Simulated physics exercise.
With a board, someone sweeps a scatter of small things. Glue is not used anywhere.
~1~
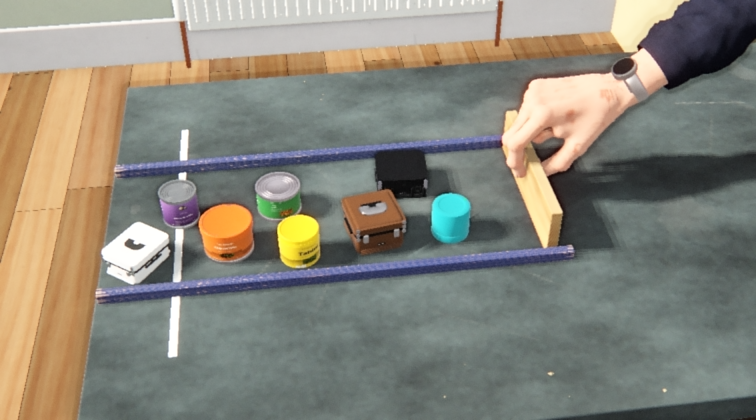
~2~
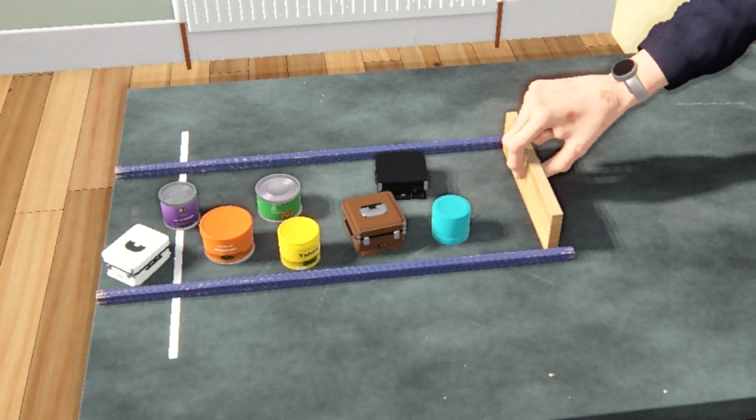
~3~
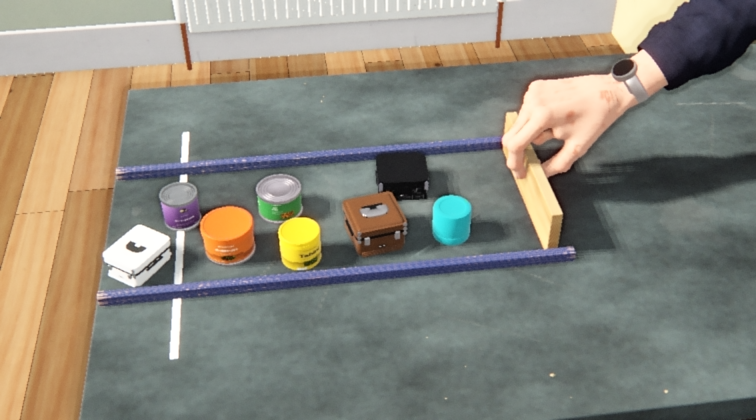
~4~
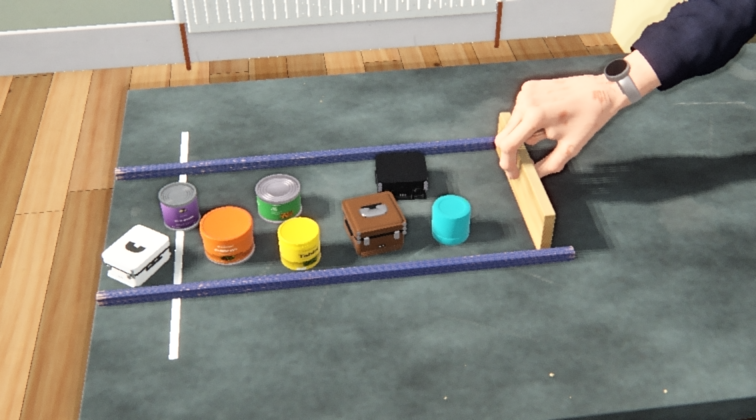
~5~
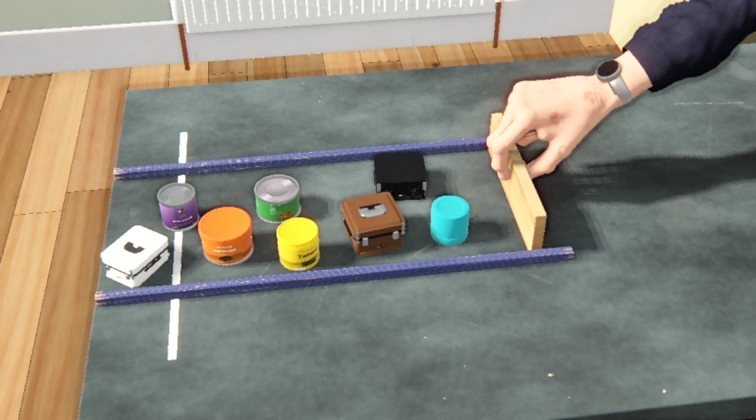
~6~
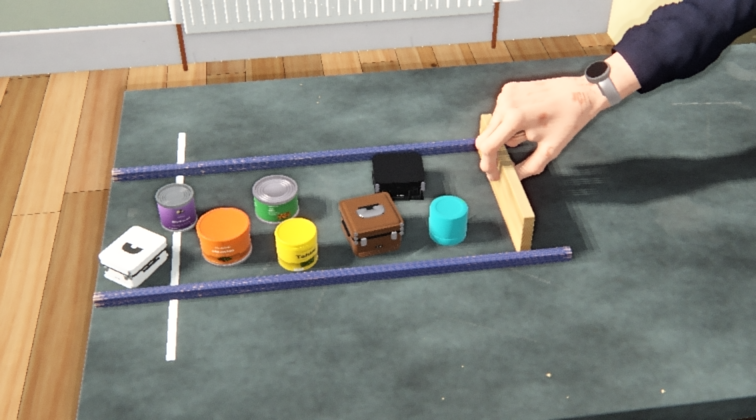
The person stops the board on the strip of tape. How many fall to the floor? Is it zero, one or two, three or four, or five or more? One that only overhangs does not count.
I would say three or four.
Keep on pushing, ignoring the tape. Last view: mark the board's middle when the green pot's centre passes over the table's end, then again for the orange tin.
Near (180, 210) and (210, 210).
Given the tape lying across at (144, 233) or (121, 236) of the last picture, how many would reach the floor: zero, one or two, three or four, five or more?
The falls would be more than four; more than four.
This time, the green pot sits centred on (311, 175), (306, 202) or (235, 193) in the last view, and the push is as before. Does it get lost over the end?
Taking the spots in turn, it stays put, then stays put, then stays put.
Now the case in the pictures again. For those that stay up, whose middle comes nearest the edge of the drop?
The brown case.
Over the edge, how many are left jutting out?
The number overhanging is 1.
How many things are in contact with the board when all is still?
The count in contact is 2.
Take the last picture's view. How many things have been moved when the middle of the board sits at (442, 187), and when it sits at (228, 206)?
It comes to 1 for the first spot, 8 for the other.
A little later, none off yet; white case at rest near (135, 259); purple tin at rest near (177, 208); orange tin at rest near (225, 237).
Next, none off yet; white case moving near (124, 262); purple tin shifted a little near (162, 205); orange tin shifted about its own width near (167, 232).
When it is over, the number that fall off is three or four; down, green pot, orange tin, purple tin and white case.
